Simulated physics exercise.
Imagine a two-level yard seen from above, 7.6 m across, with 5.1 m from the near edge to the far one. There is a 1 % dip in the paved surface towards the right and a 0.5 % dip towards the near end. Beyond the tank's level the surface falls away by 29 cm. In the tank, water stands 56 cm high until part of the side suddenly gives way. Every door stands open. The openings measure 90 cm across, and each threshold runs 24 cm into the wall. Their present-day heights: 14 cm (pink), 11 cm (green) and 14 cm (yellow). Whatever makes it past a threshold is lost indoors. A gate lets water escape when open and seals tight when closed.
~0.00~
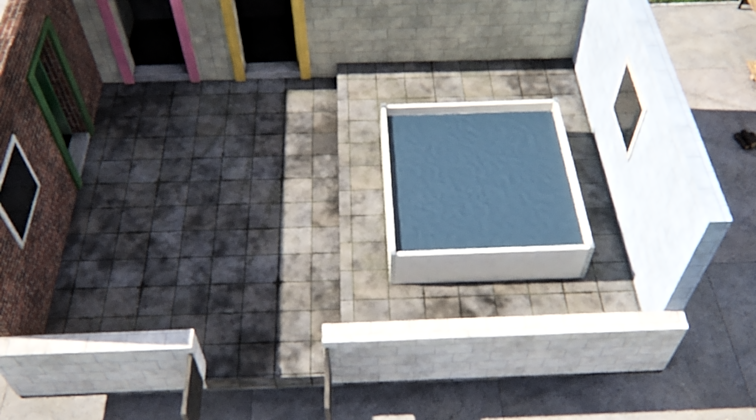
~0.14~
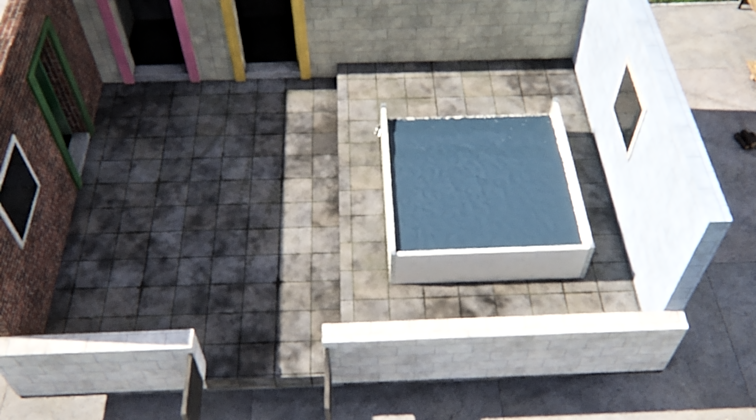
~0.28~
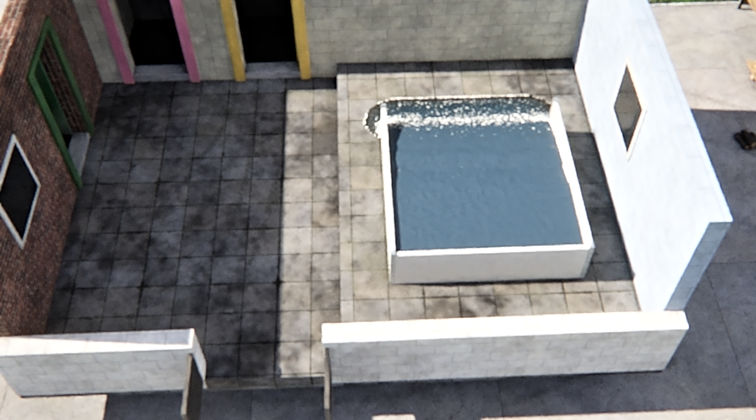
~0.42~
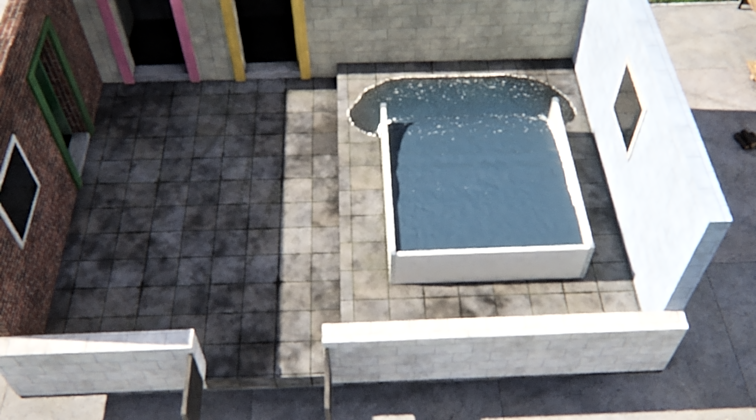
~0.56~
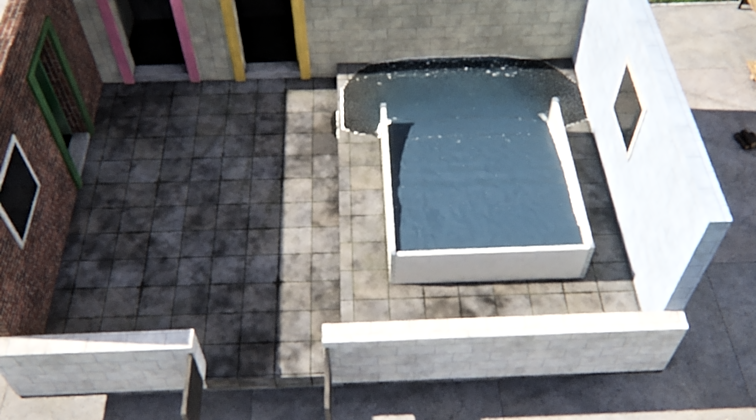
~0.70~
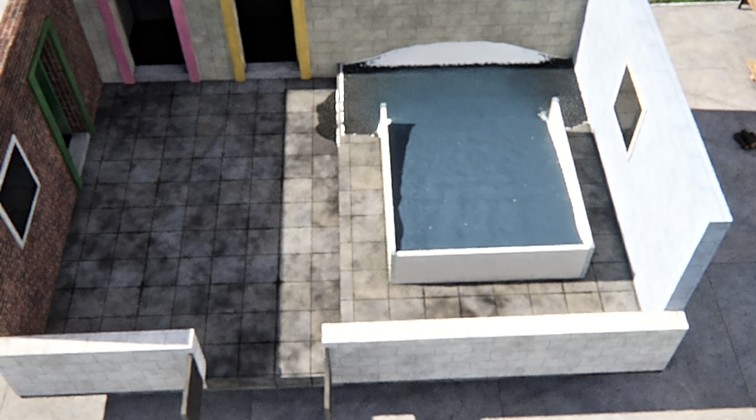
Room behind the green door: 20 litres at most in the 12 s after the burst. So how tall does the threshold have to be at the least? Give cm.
It would have to be close to 13.5 cm high.
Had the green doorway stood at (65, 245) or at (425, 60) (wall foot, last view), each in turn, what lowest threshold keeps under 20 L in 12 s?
Roughly 7.5 and 34 cm.
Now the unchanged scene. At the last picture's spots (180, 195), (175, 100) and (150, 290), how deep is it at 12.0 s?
Roughly 6, then 8, then 7 cm.
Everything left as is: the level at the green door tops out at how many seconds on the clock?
About 3.8 seconds.
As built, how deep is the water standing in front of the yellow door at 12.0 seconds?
12.5 cm.
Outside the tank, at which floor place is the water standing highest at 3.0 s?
Around pixel (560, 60).
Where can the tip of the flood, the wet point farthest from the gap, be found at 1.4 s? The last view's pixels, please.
Around (271, 80).
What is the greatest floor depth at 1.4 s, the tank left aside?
Max depth: Around 45 cm.
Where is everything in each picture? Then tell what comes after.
The first picture shows the tank at (480, 176) is whole and still, 56 cm deep; the green door at (64, 111) is dry.
In the second picture, the gap is on the far side, the front 0.2 m out at a hidden place; the back of the tank holds 56 cm.
In the third picture, water pours out on the far side and has run 0.7 m, to (388, 104); about 10 cm deep outside, 56 cm at the back.
In the fourth picture, water pours out on the far side and has run 1.2 m, to (398, 82); about 9 cm deep outside, 56 cm at the back.
In the fifth picture, the gap is on the far side, the front 1.6 m out at (531, 60); the back of the tank holds 57 cm.
In the sixth picture, the front is at (564, 60), 1.7 m from the gap on the far side; 5.5 m2 of floor is wet, 58 cm left at the back; the green door at (64, 111), 5.7 m from the gap, is still 3.9 m from the nearest water.
After 1.4 s water covers 20 % of the floor, deepest (45 cm) near (571, 59); it has not reached the green door.
After 3.0 s water covers 50 % of the floor, deepest (39 cm) near (560, 60); it has not reached the green door.
After 12.0 s water covers 95 % of the floor, deepest (15 cm) near (327, 79); 6 cm at the green door, 43 litres in over its 11 cm threshold.
At the green door as built, the water arrived by 3.1 s and peaked near 19 cm at 3.8 s.
Run again over the same 12 s with other heights there, 28 litres in over 12.5 cm, 13 litres over 14.5 cm. The limit of 20 litres is kept from about 13.5 cm up.
